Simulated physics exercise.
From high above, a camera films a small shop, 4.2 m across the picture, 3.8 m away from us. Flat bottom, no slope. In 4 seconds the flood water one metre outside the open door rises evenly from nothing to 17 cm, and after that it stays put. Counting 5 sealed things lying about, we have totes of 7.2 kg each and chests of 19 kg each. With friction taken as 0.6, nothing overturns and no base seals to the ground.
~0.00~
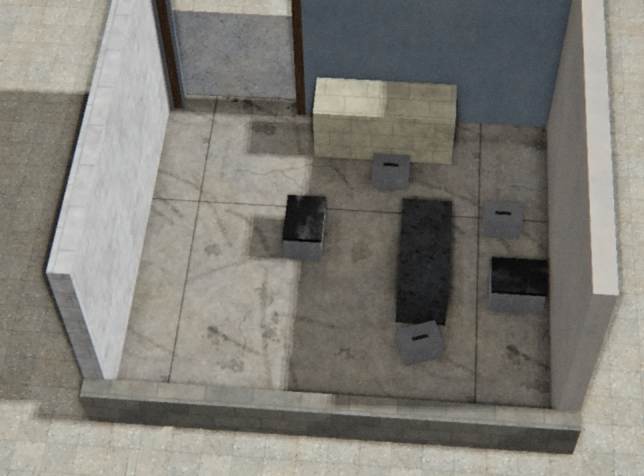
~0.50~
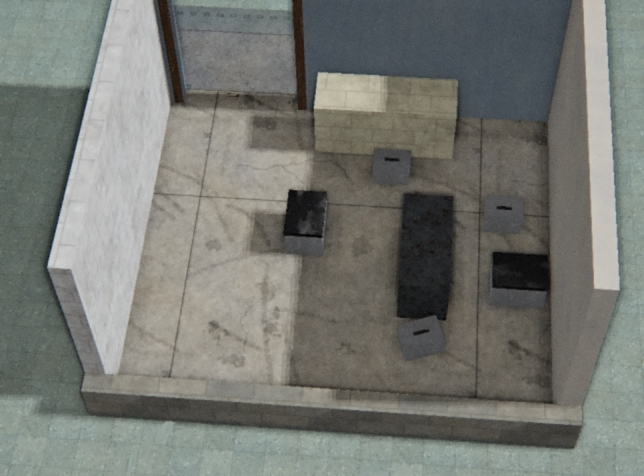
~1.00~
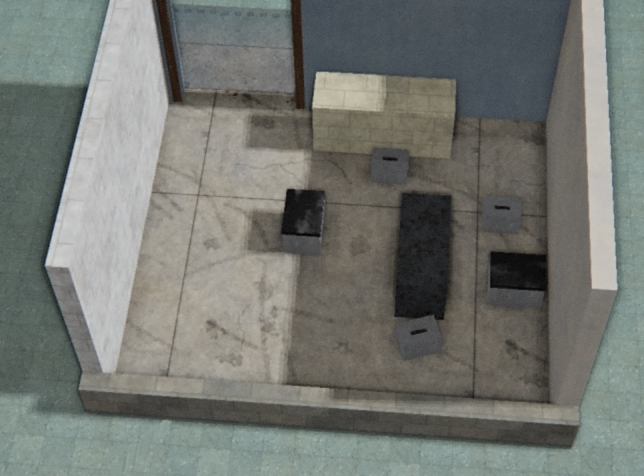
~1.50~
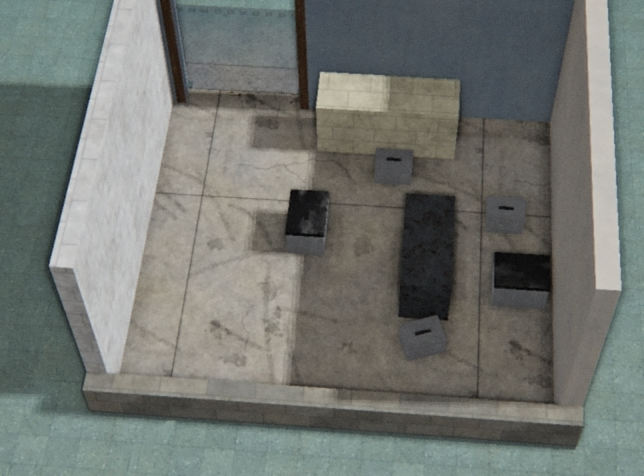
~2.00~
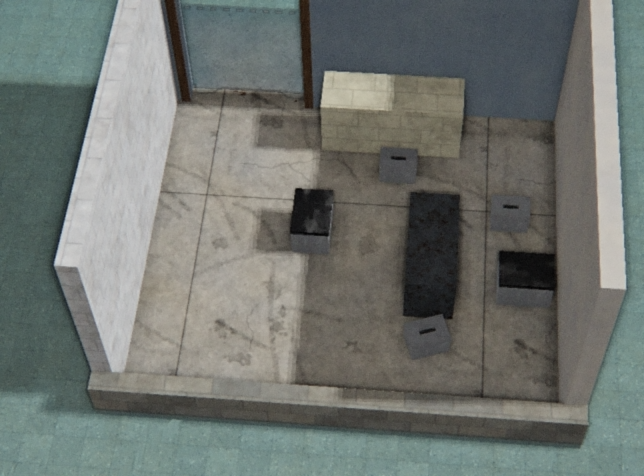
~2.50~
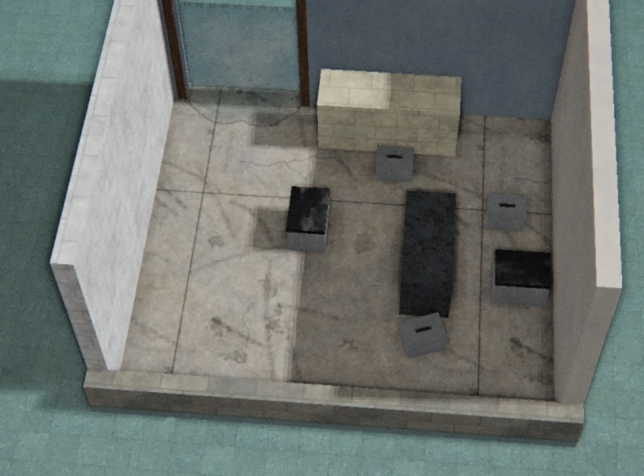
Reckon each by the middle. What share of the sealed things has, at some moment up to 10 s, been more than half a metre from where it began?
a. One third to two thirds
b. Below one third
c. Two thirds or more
The answer is b.
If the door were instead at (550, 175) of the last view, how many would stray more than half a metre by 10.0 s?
The count would be 2.
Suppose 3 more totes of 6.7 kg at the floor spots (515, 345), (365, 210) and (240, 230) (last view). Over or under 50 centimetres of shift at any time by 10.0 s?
Sequence: Below the line / below the line / above the line.
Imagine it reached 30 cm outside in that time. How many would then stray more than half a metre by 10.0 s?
In that case the number is 4.
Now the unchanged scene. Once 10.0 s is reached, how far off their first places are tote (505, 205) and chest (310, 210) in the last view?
0 cm and 0 cm respectively.
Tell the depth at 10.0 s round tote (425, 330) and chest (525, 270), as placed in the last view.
Close to 5 and 5 centimetres.
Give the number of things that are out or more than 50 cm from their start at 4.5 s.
I make it 0 by then.
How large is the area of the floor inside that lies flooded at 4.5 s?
Around 4.5 m2 of it.
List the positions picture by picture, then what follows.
In the first frame, a tote at (420, 338), on the bottom; a chest at (519, 275) rests on the ground; water covers 0.0 m2; 0 of 5 have shifted.
In the second frame, a tote at (421, 333), on the bottom; a chest at (520, 270) rests on the ground; 0.0 m2 under water; 0 of 5 have shifted.
In the third frame, a tote at (419, 332), on the bottom; a chest at (518, 270), on the bottom; water covers 0.0 m2; 0 of 5 have shifted.
In the fourth frame, a tote at (423, 332), on the bottom; a chest at (522, 270), on the bottom; water covers 0.0 m2; 0 of 5 have shifted.
In the fifth frame, a tote at (428, 331), on the bottom; a chest at (527, 269) rests on the ground; water covers 0.0 m2; 0 of 5 have shifted.
In the sixth frame, a tote at (424, 330), on the bottom; a chest at (523, 268), on the bottom; water covers 0.3 m2; 0 of 5 have shifted.
After 3.5 s 0 of 5 are over 50 cm from their spots; 0 afloat.
After 4.5 s 0 of 5 are over 50 cm from their spots; 0 afloat.
After 7.0 s 0 of 5 are over 50 cm from their spots; 0 afloat.
After 10.0 s 0 of 5 are over 50 cm from their spots, and 0 have been at some point; 0 afloat.
